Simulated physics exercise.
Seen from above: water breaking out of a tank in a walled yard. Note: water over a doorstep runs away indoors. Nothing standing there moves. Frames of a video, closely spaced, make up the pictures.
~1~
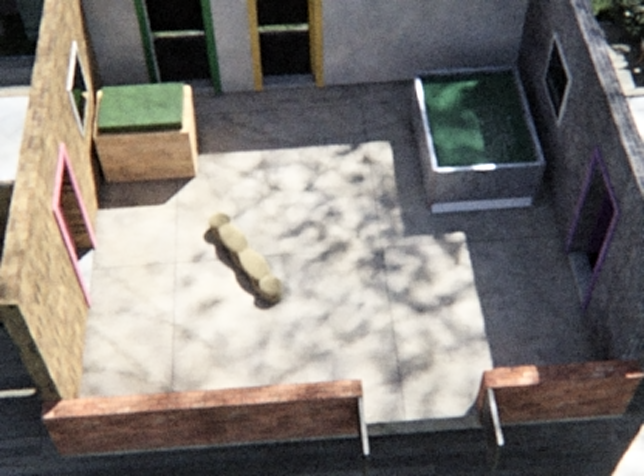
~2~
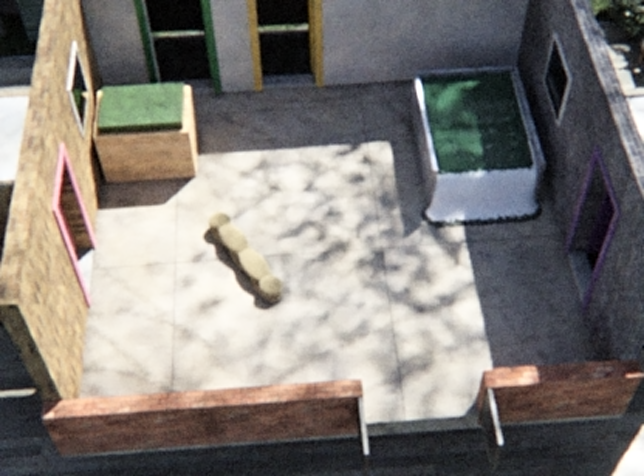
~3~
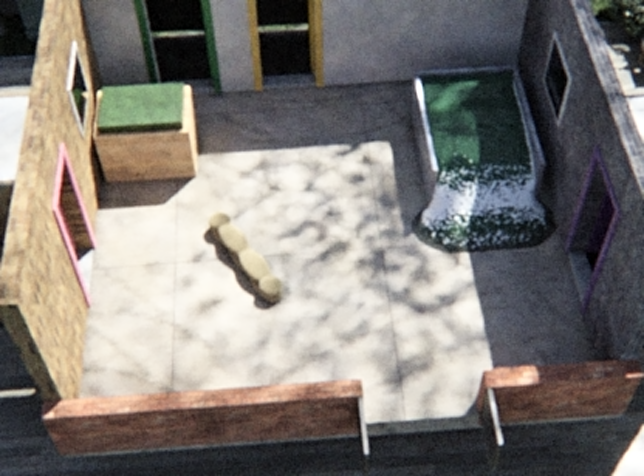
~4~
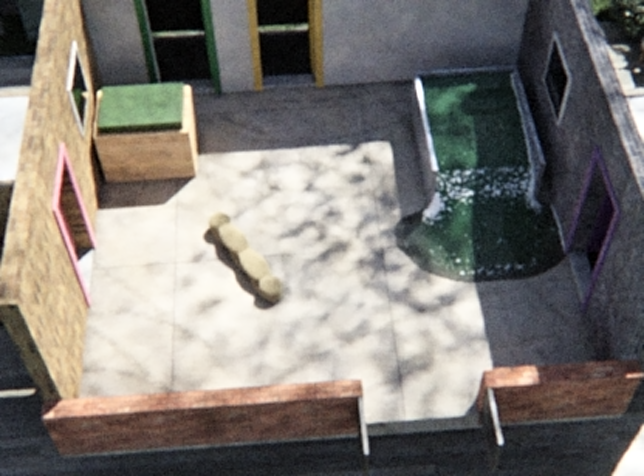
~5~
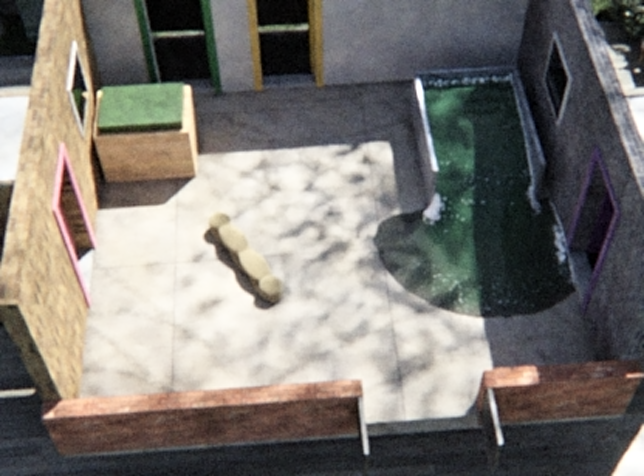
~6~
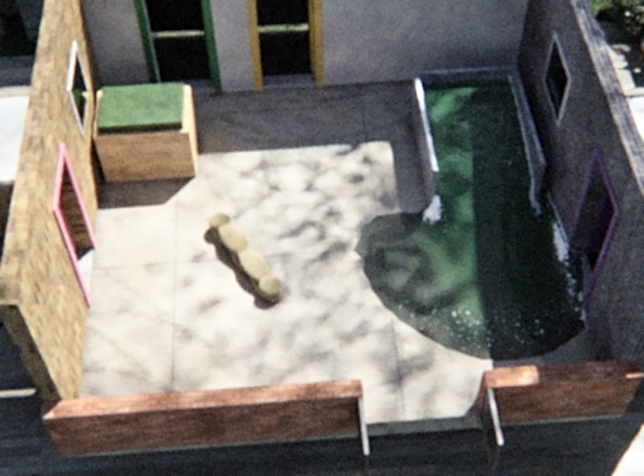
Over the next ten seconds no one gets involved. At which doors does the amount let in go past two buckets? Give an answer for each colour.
The pink door tips over the cap there. The purple door tips over the cap there. The yellow door stays at or under the cap there. The green door stays at or under the cap there.
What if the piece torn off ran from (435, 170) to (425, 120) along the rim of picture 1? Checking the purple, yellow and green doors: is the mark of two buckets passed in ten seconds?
Going through them, the purple one falls below the cutoff, the yellow one falls below the cutoff, the green one clears the cutoff.
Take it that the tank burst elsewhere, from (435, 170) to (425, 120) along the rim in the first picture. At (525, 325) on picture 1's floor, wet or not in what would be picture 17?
At that place: No water.
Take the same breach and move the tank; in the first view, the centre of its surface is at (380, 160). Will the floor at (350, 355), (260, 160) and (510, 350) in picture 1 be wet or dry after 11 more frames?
Hit, spared, hit.
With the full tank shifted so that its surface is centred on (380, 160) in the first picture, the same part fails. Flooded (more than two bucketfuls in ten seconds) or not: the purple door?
Purple: Undershoots.
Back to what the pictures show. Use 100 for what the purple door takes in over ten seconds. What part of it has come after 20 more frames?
It should be near 70 percent of the ten-second total.
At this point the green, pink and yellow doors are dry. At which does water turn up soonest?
The door marked pink.
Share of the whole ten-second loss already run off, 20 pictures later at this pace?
I get 65 percent.
A moment on, water covers 30 % of the floor; the pink door not reached, the purple door under two buckets in, the yellow door not reached, the green door not reached.
Next, water covers 35 % of the floor; the pink door not reached, the purple door over two buckets in, the yellow door not reached, the green door not reached.
Then, water covers 40 % of the floor; the pink door not reached, the purple door over two buckets in, the yellow door not reached, the green door not reached.
Later, water covers 65 % of the floor; the pink door under two buckets in, the purple door over two buckets in, the yellow door not reached, the green door not reached.
In the end, water covers 90 % of the floor; the pink door over two buckets in, the purple door over two buckets in, the yellow door wet at the sill, nothing in, the green door wet at the sill, nothing in.
